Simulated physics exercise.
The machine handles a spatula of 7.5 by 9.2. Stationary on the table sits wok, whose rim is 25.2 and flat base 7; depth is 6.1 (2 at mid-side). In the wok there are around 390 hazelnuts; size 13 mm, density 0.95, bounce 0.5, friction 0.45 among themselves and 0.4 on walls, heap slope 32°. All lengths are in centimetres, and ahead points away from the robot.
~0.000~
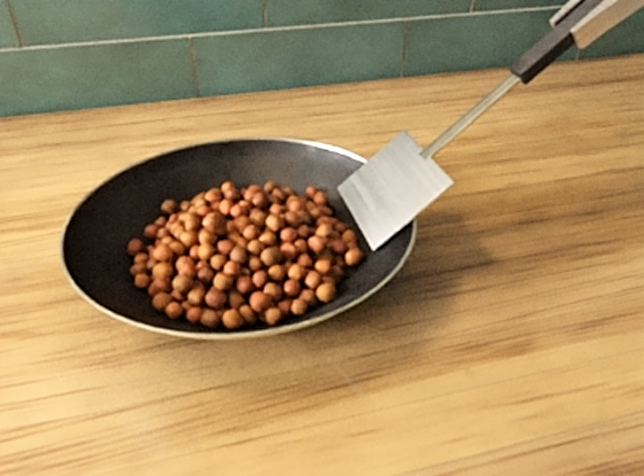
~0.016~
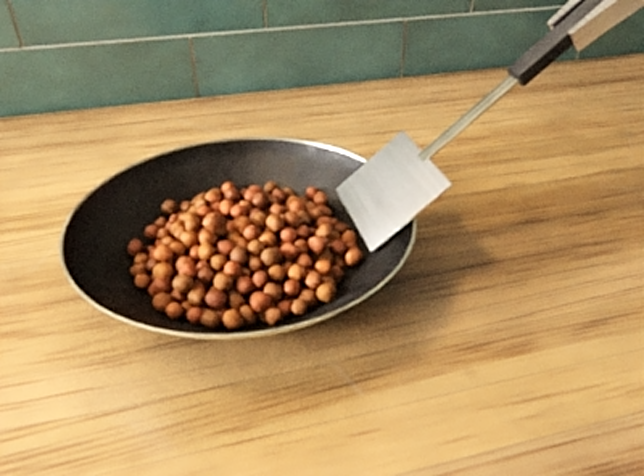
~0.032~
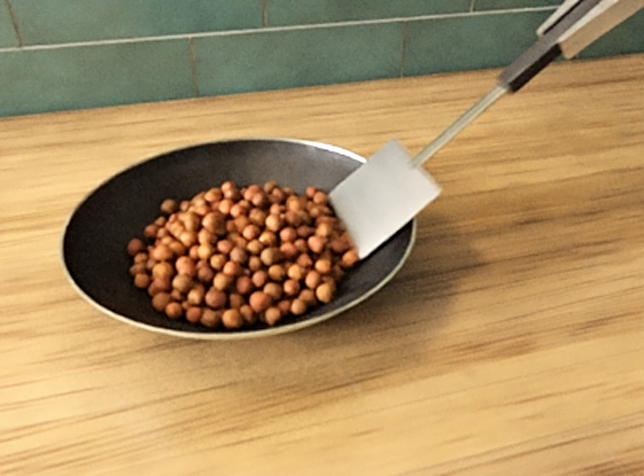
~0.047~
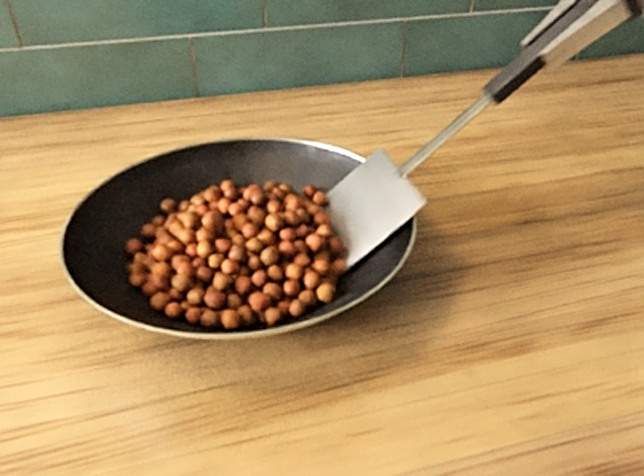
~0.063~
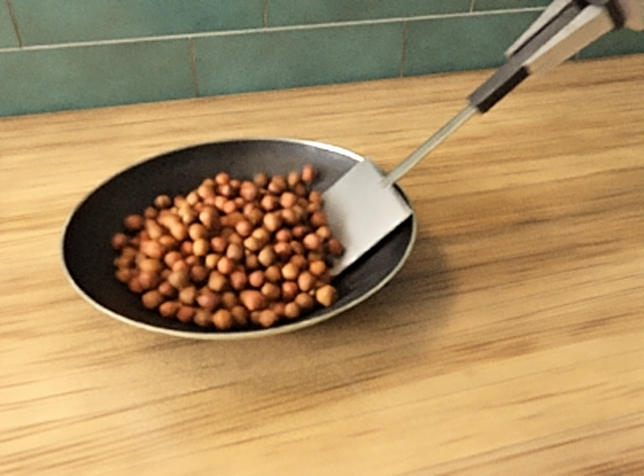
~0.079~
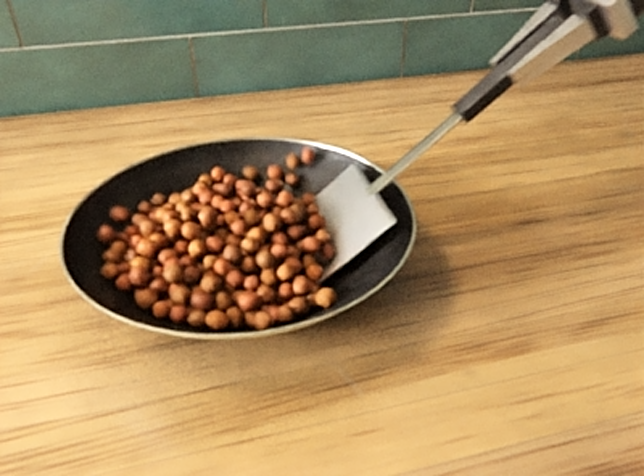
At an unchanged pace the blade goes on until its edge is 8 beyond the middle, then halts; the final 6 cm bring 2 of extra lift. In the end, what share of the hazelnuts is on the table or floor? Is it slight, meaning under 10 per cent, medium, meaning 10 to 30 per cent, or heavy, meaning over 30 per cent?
It is heavy, over 30 per cent.
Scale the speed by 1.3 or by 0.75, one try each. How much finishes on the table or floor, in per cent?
Some 65 and 40 per cent.
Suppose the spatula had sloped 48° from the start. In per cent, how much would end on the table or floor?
That gives about 50 in a hundred.
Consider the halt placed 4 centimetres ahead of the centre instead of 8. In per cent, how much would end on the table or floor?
In that case about 10 percent ends on the table or floor.
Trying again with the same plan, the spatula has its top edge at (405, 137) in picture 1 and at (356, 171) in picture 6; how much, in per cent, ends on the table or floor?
50 %.
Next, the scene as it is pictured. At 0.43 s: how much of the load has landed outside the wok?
Some 35 per cent of the load.
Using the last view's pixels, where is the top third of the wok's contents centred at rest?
The middle lies somewhere around (152, 255).
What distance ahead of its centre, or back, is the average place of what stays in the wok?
Ahead of centre, near 3.0 centimetres.
After 0.14 s, sloping 40°, highest piece 8 above the table; 388 in the wok, 2 on the blade or in flight.
After 0.20 s, sloping 40°, highest piece 9 above the table; 377 in the wok, 13 on the blade or in flight.
After 0.43 s, sloping 40°, highest piece 14 above the table; 184 in the wok, 144 on the table or floor, 62 on the blade or in flight.
After 1.48 s, sloping 40°, highest piece 6 above the table; 208 on the table or floor, 182 in the wok.
In the end, 208 on the table or floor, 182 in the wok. That is 53 % on the table or floor.
